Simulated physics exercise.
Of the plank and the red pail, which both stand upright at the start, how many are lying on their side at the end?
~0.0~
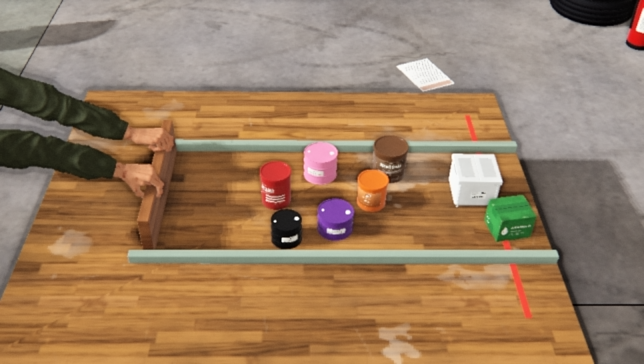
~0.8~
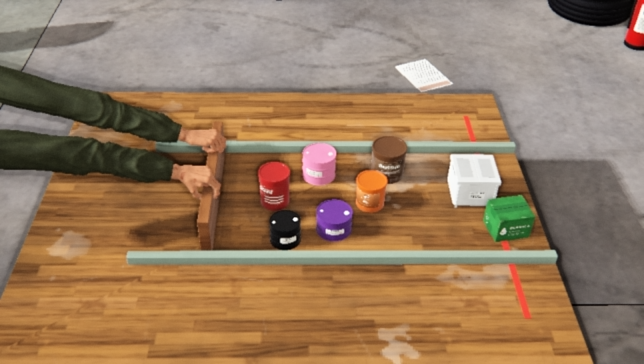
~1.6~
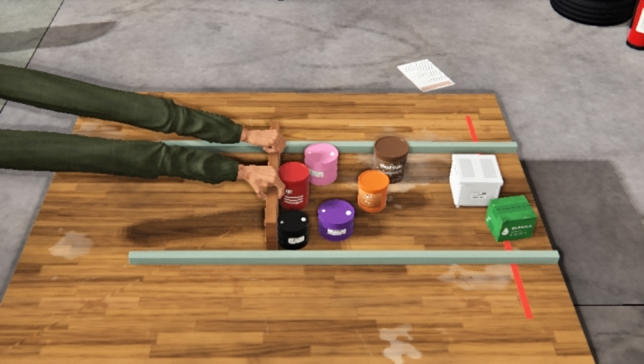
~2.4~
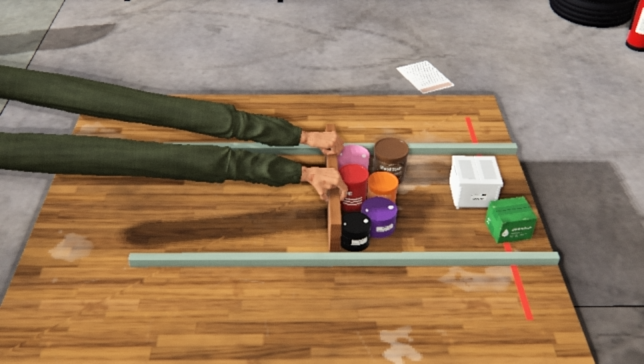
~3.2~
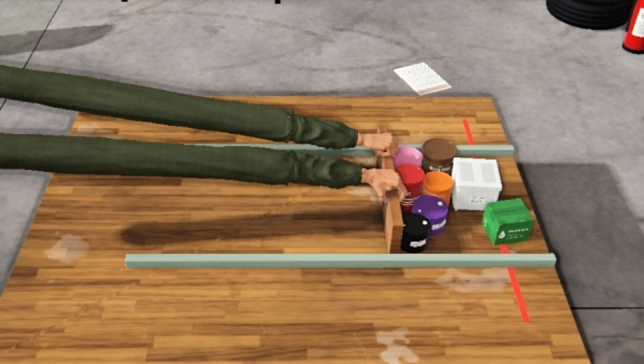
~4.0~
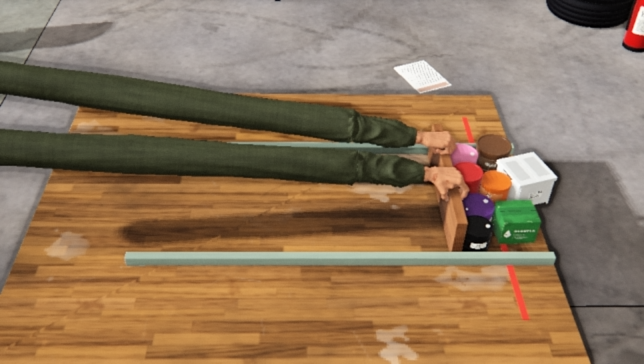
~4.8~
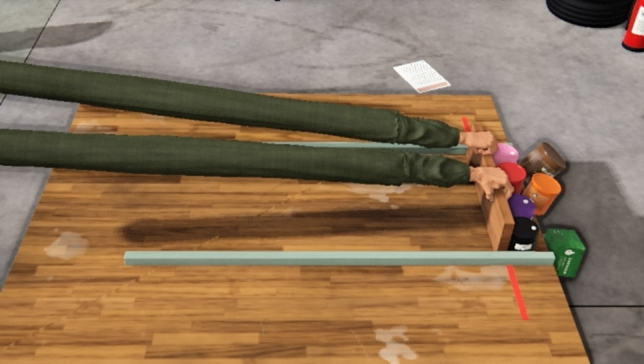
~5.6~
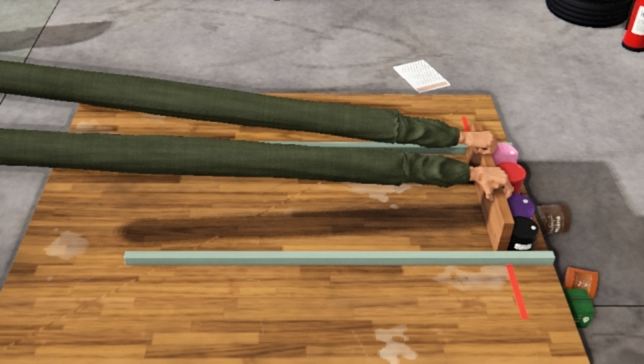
None of them are. Both the plank and the red pail are still upright at the end.
